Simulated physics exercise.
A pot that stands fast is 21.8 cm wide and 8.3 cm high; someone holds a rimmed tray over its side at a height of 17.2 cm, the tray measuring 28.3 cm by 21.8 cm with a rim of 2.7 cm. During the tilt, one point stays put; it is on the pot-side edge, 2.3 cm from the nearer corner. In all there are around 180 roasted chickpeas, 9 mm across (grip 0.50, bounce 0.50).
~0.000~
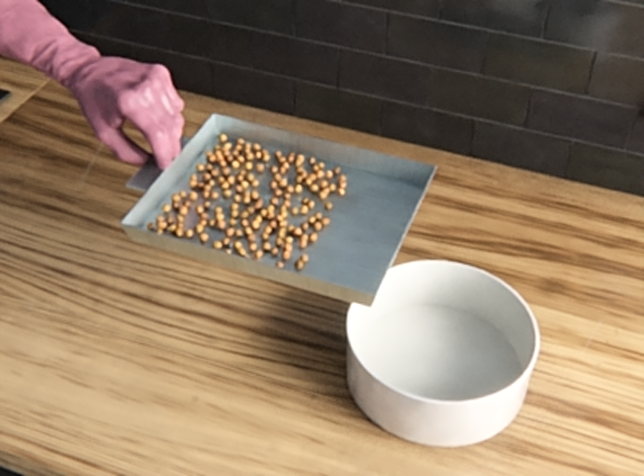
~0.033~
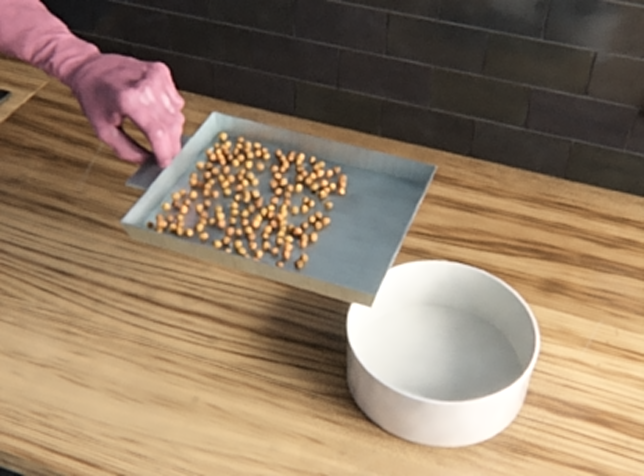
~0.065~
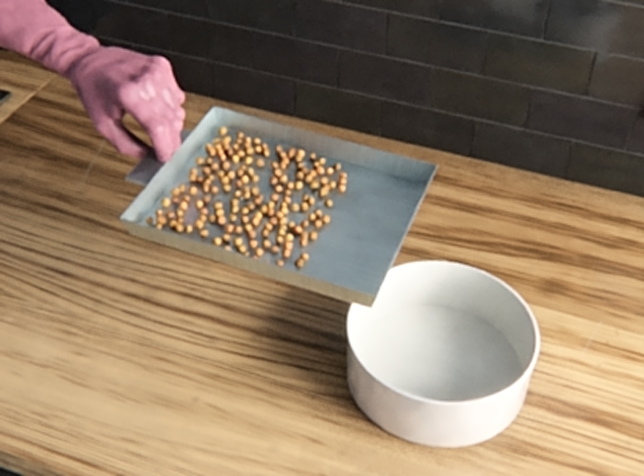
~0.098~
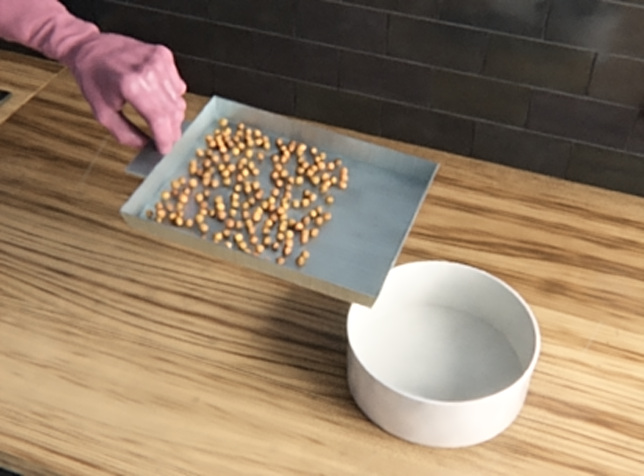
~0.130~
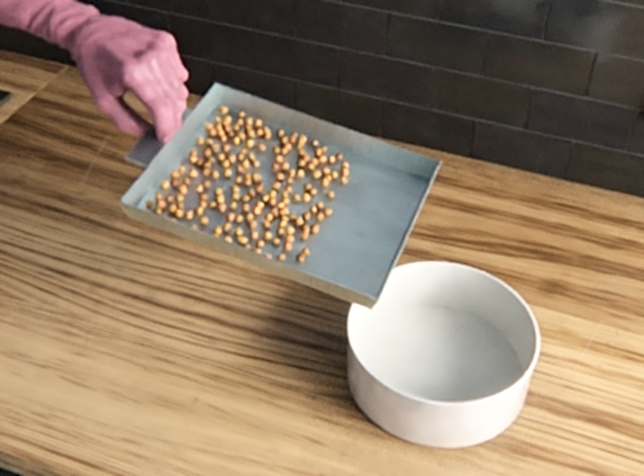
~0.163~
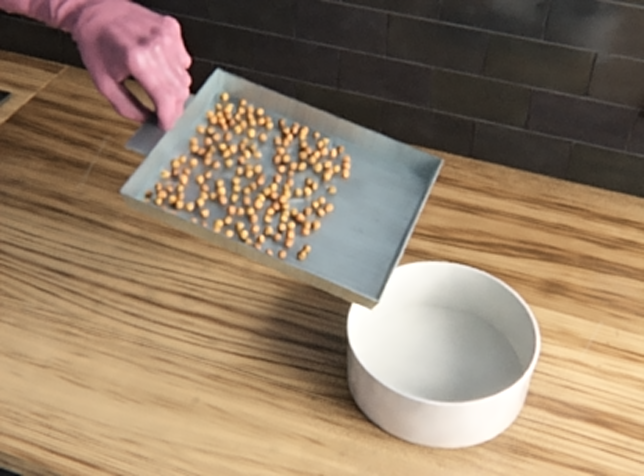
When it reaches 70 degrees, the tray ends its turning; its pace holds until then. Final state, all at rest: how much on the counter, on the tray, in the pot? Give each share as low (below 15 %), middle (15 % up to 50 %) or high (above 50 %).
Counter - middle, left on the tray - middle, pot - middle.
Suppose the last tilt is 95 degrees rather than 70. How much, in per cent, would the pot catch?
The pot would get around 65 per cent.
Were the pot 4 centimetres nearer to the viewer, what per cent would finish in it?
With that change it comes to something like 60 in a hundred.
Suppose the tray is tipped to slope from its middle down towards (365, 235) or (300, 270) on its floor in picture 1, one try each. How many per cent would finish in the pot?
First try: About 30 percent; second try: About 0 percent.
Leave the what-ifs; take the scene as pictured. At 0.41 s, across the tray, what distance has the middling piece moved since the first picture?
3 cm.
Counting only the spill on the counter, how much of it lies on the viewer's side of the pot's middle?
Near 100 in a hundred.
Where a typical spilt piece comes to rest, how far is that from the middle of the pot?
About 20 centimetres.
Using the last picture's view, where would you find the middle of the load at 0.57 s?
Expected load position: Near (366, 237).
After 0.41 s, tilt 42 degrees; the tray holds 100 %, the pot 0 %.
After 0.57 s, tilt 61 degrees; the tray holds 100 %, the pot 0 %.
After 0.85 s, tilt 70 degrees; the tray holds 45 %, the pot 25 %.
At rest (1.6 s), counter 30 %, tray 40 %, pot 30 %.
